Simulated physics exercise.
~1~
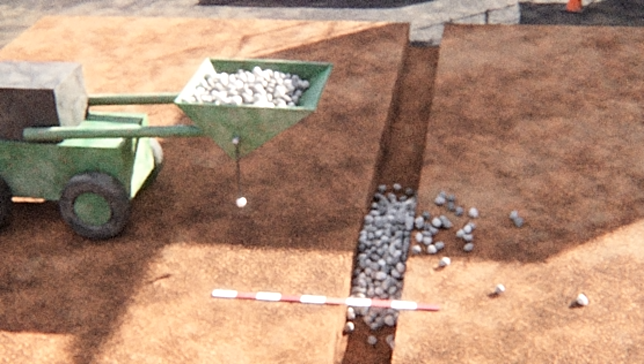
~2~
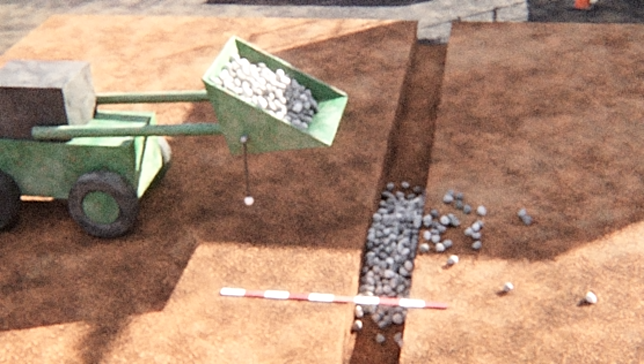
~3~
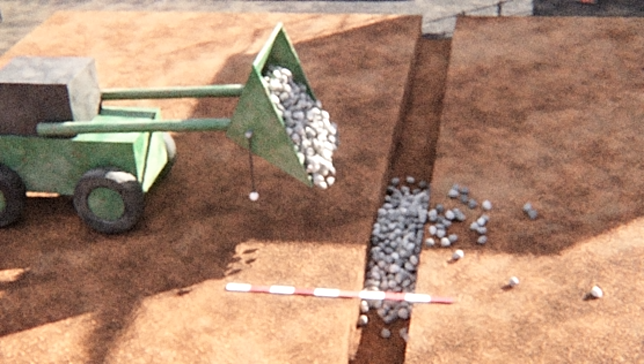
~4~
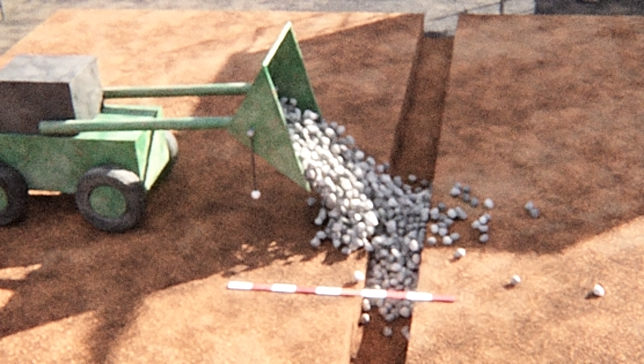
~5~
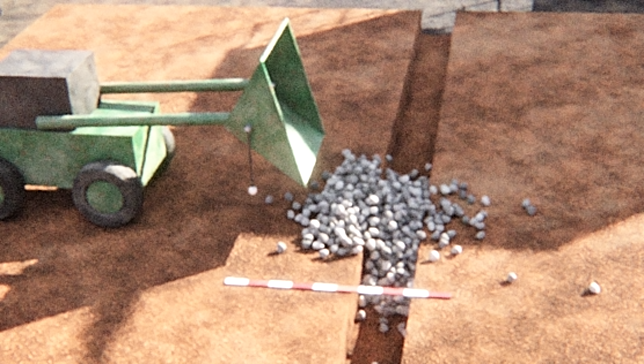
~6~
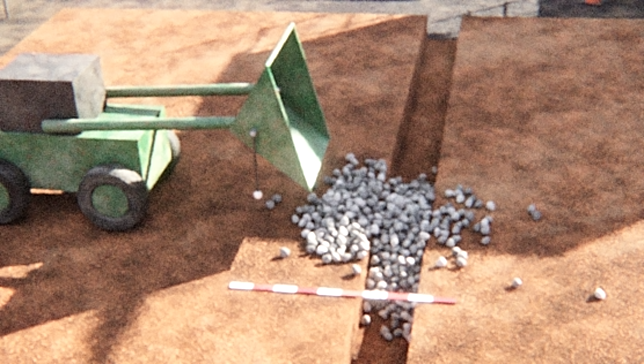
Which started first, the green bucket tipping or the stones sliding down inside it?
The green bucket started tipping first. The stones slid down toward its lip only after it had tilted further.
A green loader tipped its bucket forward and poured a load of pale round stones toward the trench on the right. They spilled into it beside the earlier stones, leaving the bucket empty and a loose heap spread over the trench's left edge.
